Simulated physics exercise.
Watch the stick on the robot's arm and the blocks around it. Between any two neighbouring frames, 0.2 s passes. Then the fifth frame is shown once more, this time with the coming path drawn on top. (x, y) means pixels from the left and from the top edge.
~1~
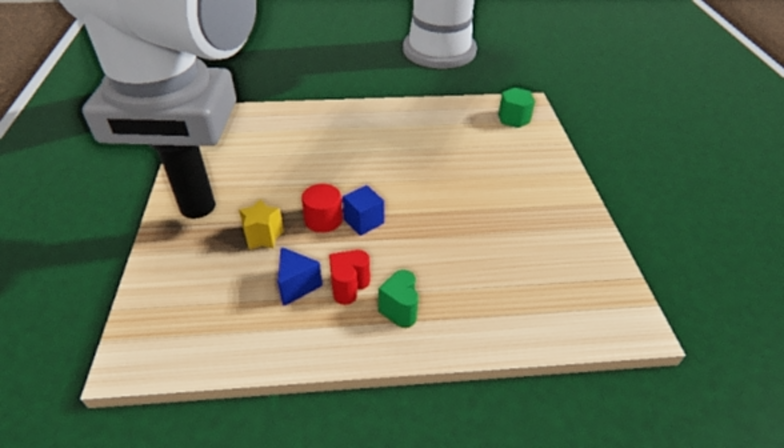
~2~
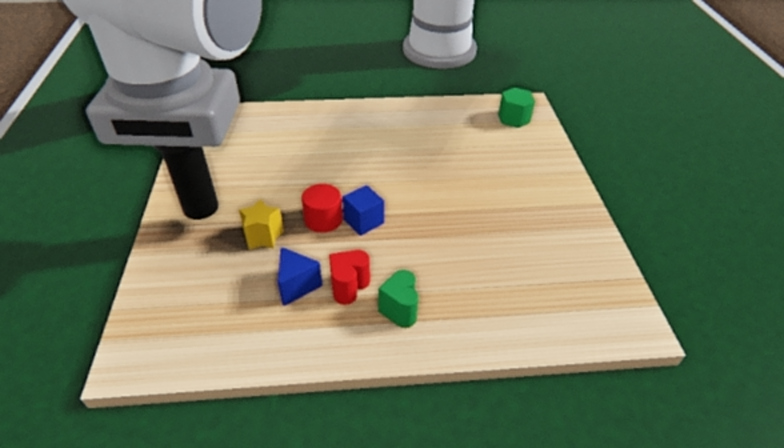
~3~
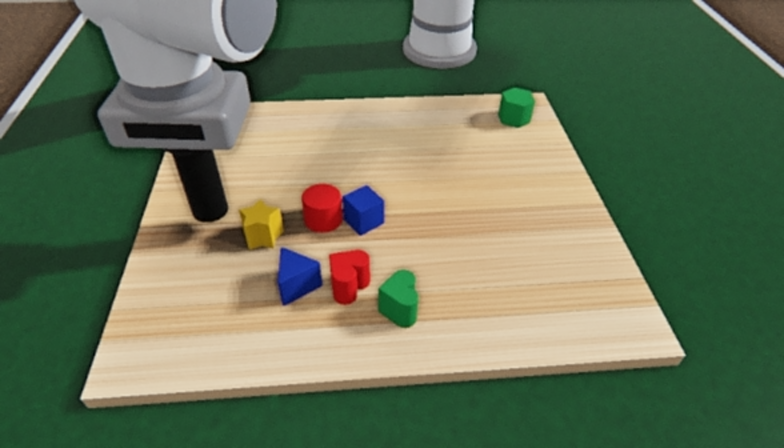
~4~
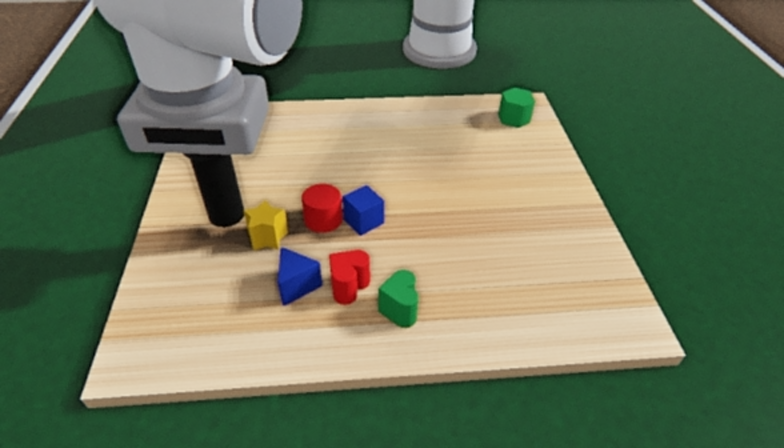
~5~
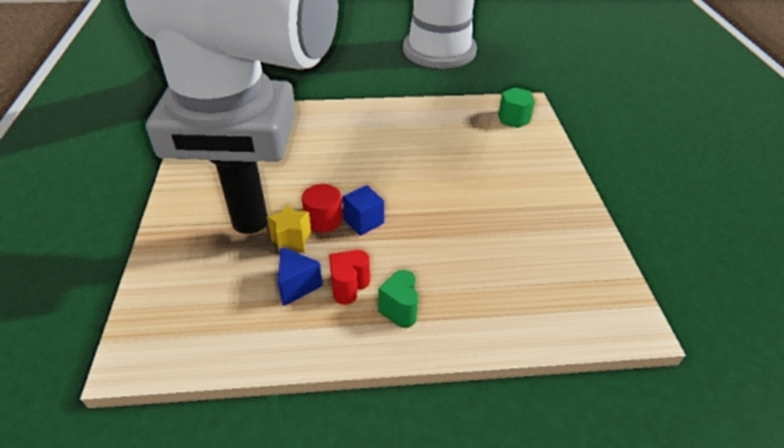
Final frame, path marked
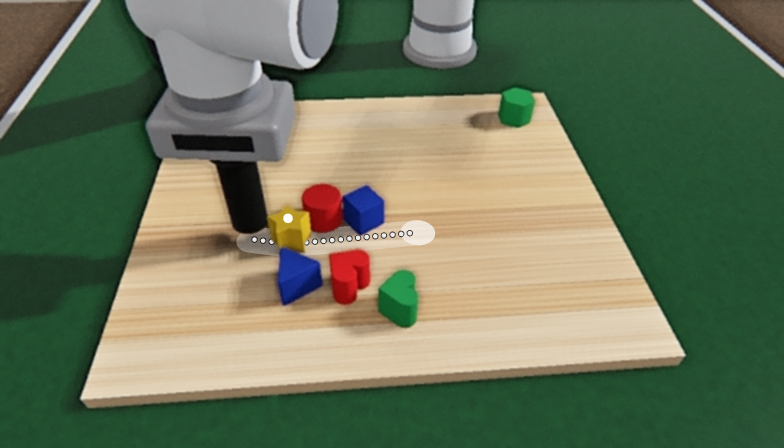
A robot arm's black stick, at the left of a pale wooden board on a green surface seen from above at an angle by a still camera, moves slowly right and pushes the yellow star a short way right. A red cylinder and blue cube sit beyond the star, with a blue triangular piece, red heart and green heart nearer. These and the green block at the far right stay still.
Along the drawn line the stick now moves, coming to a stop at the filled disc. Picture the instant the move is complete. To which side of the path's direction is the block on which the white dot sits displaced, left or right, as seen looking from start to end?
Right side.
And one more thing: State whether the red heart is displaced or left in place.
By the time the path is finished, it has hardly shifted at all.
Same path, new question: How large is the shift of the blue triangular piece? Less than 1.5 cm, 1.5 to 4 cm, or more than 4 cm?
My estimate: Under 1.5 cm.
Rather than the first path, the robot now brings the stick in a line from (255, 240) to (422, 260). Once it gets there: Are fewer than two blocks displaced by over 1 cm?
Going by the path, yes.
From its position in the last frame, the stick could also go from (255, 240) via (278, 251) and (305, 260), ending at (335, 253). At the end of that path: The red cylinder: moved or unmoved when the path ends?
The red cylinder keeps its place.
Drawn move, from (255, 240) over (309, 242) and (364, 237) to (418, 232); the dot is on the yellow star block.
On the path given first. One third of the way, stick at (307, 225); yellow star block at (338, 224), turned 30° anticlockwise; red cylinder at (324, 194).
Two thirds of the way, stick at (364, 220); yellow star block at (391, 227); red cylinder at (333, 190); blue square at (371, 191), turned 40° clockwise.
At the end, stick at (419, 215); yellow star block at (421, 232), turned 45° clockwise; blue triangular piece still; red cylinder at (333, 190); red heart still; blue square at (373, 190), turned 30° clockwise.
